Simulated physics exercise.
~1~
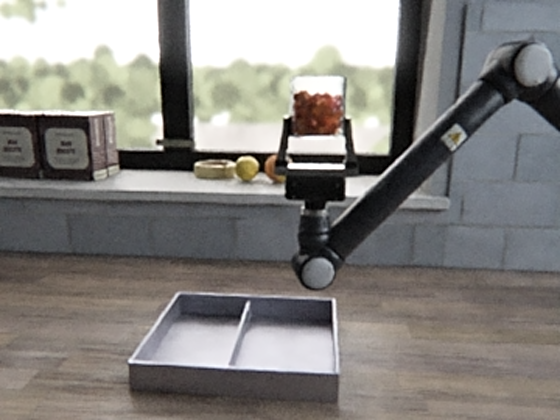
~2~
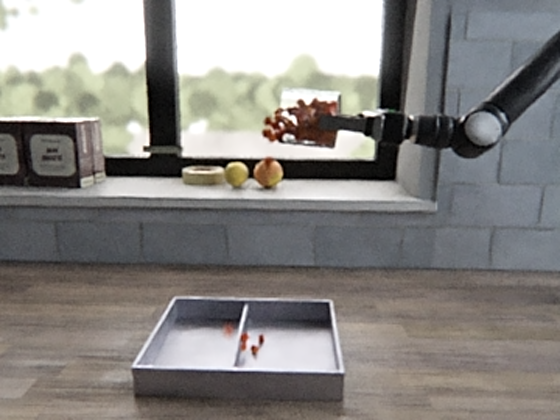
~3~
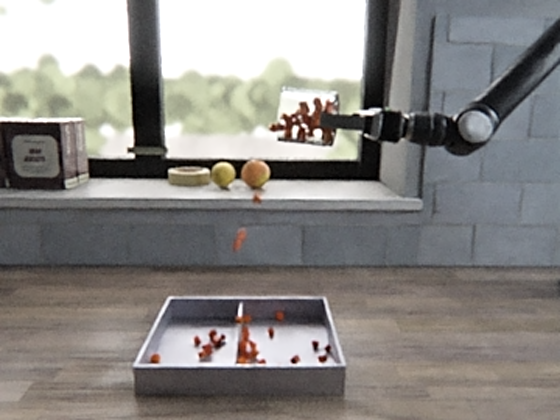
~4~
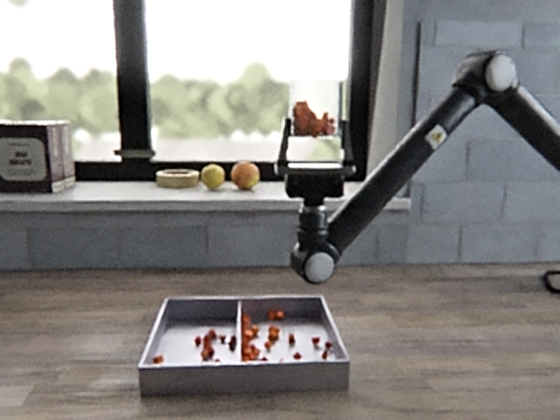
Above a wooden table, a robot arm tips red pieces into a tray, then rights the cup.
